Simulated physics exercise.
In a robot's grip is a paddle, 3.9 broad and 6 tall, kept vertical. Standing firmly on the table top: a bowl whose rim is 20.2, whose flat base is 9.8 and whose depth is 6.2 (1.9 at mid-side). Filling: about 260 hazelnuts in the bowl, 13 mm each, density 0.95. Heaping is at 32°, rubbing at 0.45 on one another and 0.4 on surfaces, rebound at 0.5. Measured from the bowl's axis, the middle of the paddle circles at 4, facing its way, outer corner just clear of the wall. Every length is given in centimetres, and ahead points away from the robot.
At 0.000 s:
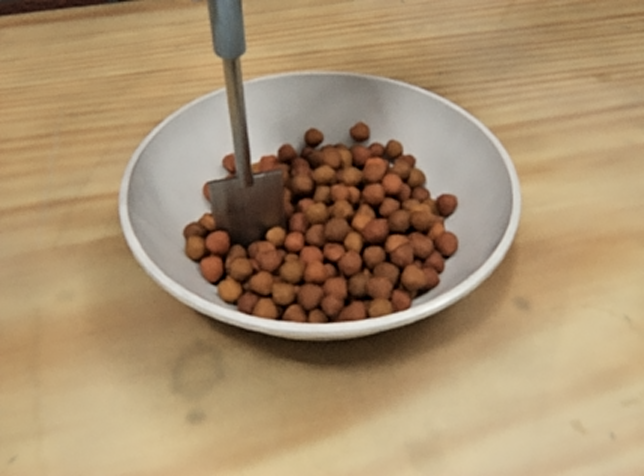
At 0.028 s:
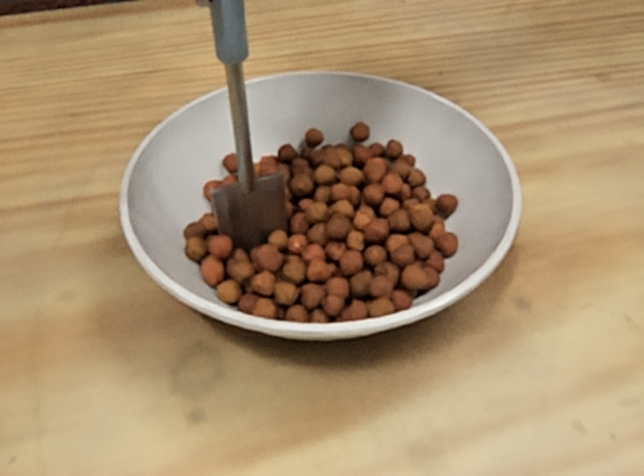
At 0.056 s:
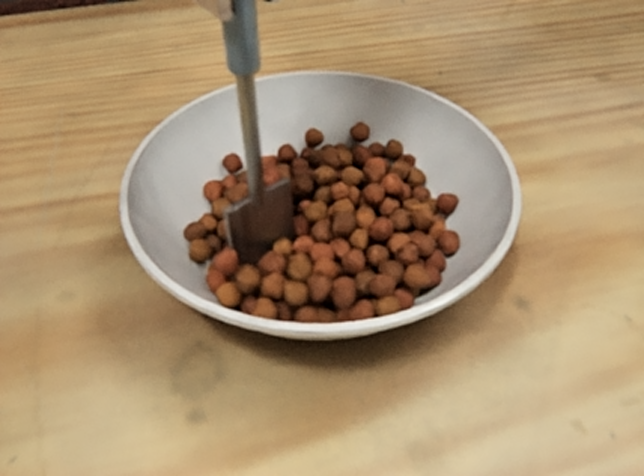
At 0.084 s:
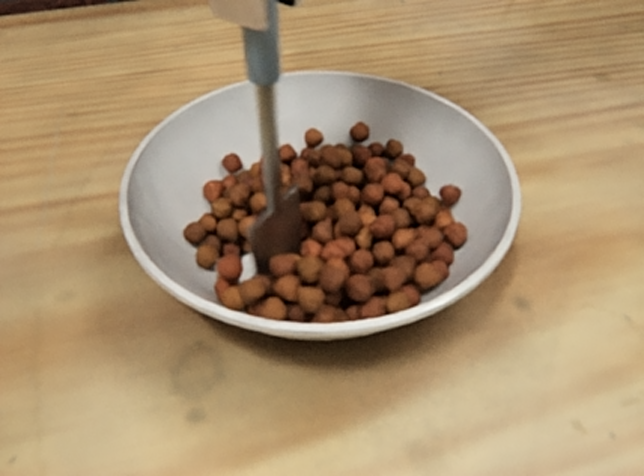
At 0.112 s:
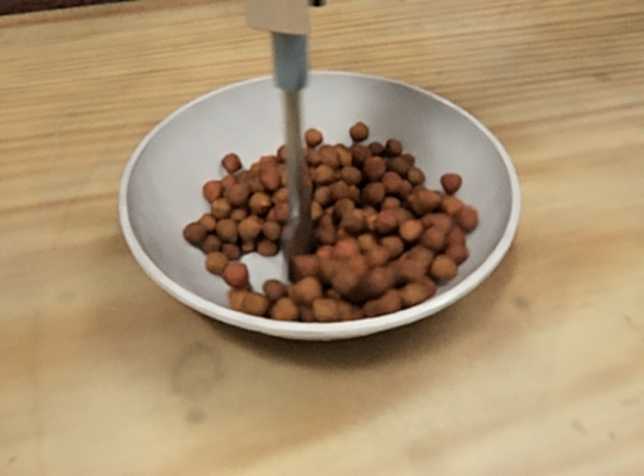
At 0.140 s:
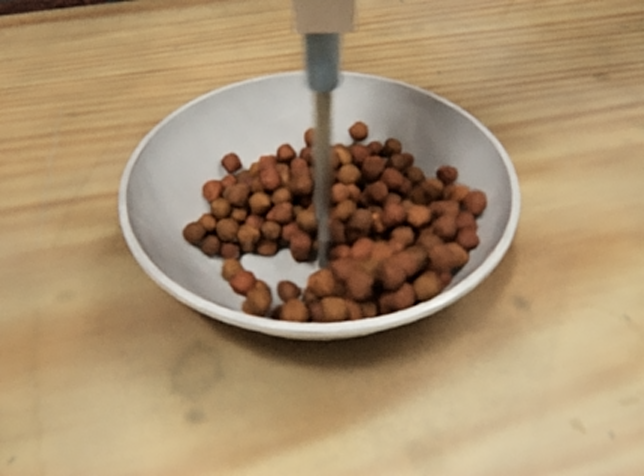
A small metal paddle, held upright in a bowl of round brown nuts, swept from the left toward the front middle, turning edge-on, pushing nuts rightward and baring a patch of the white bowl.
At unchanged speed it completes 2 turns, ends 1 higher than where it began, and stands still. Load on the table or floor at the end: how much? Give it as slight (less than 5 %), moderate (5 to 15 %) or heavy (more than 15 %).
It is moderate.
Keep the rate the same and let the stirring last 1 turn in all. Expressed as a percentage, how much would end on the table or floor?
Roughly 5 per cent.
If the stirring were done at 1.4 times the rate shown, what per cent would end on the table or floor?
It would come to around 25 percent.
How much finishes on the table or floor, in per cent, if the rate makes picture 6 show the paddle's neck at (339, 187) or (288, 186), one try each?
About 10 % for one try and about 0 % for the other, in order.
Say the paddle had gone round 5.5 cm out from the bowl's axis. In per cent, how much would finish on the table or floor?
That would give close to 25 per cent.
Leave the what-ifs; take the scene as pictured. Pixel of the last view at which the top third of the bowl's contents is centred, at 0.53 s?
Around pixel (211, 189).
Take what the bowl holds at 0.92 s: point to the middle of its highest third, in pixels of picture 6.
In the last picture it sits around (367, 152).
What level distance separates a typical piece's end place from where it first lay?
Something near 10 cm, measured level.
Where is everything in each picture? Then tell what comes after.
The first frame shows paddle neck at (242, 153), 0° round; upper third of the load around (335, 214), from x 195 to 445, top at y 135; 265 in the bowl.
The second frame shows paddle neck at (245, 158), 6° round; upper third of the load around (337, 214), from x 195 to 445, top at y 135.
The third frame shows paddle neck at (255, 170), 23° round; upper third of the load around (339, 216), from x 195 to 450, top at y 135.
The fourth frame shows paddle neck at (273, 181), 41° round; upper third of the load around (339, 234), from x 195 to 455, top at y 135.
The fifth frame shows paddle neck at (296, 188), 60° round; upper third of the load around (349, 244), from x 195 to 465, top at y 135.
The sixth frame shows paddle neck at (323, 189), 78° round; upper third of the load around (372, 234), from x 195 to 475, top at y 130; 265 in the bowl.
By 0.53 s, 329° round, highest piece 8 above the table; 246 in the bowl, 17 on the table or floor, 2 in flight or on the tool.
By 0.92 s, 221° round, highest piece 7 above the table; 238 in the bowl, 27 on the table or floor.
By 1.31 s, 0° round, highest piece 6 above the table; 237 in the bowl, 28 on the table or floor.
By 2.01 s, 0° round, highest piece 6 above the table; 237 in the bowl, 28 on the table or floor.
Final count, 237 in the bowl, 28 on the table or floor. That is 11 % on the table or floor.
